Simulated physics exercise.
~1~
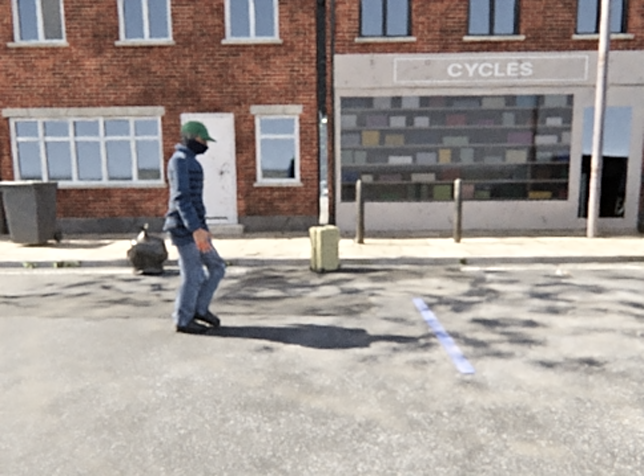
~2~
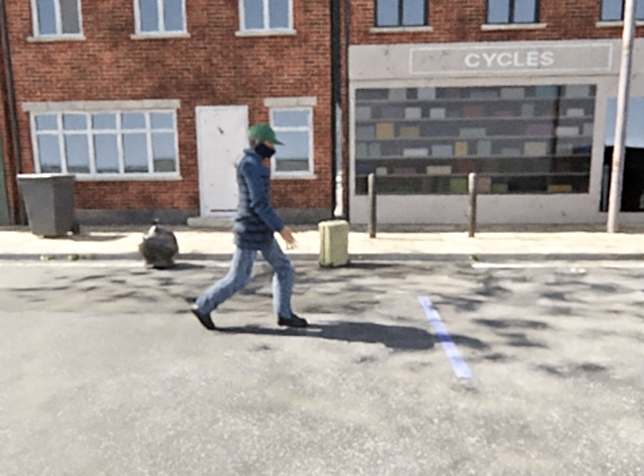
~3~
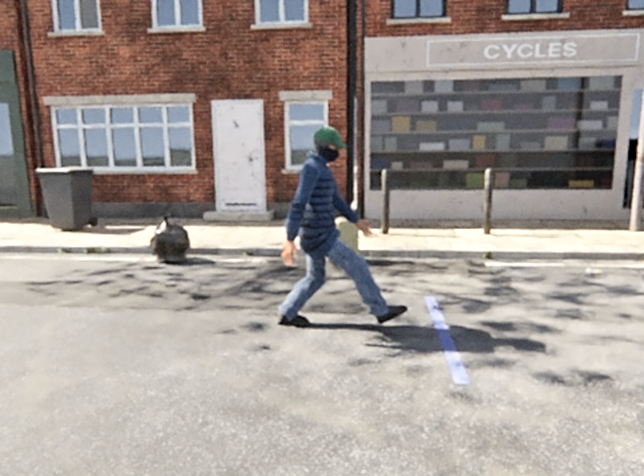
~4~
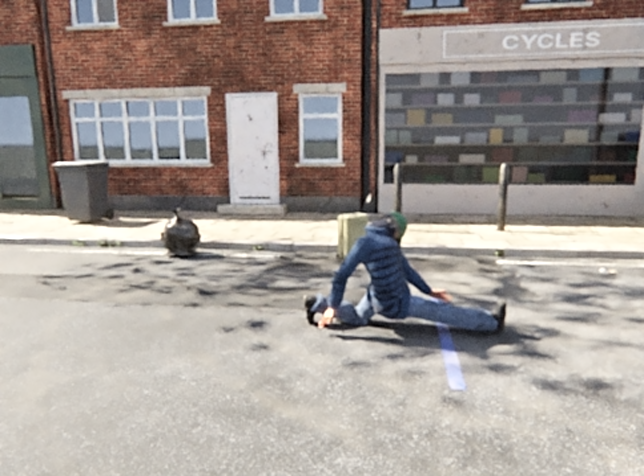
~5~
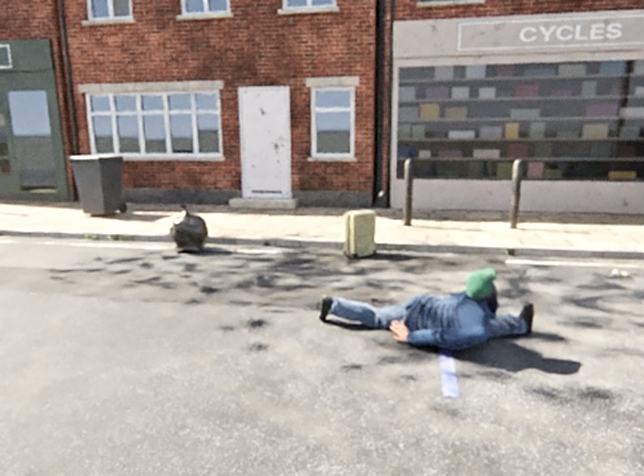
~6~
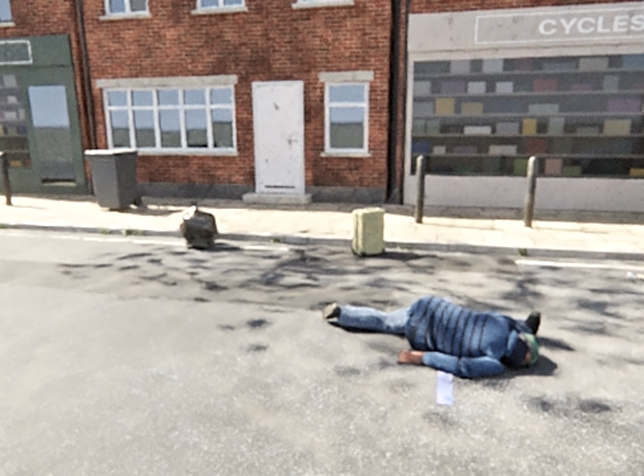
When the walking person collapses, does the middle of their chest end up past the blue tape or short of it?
The middle of the chest ends up past the blue tape. The person lies across it, with the head beyond it too and the hips still short of it.
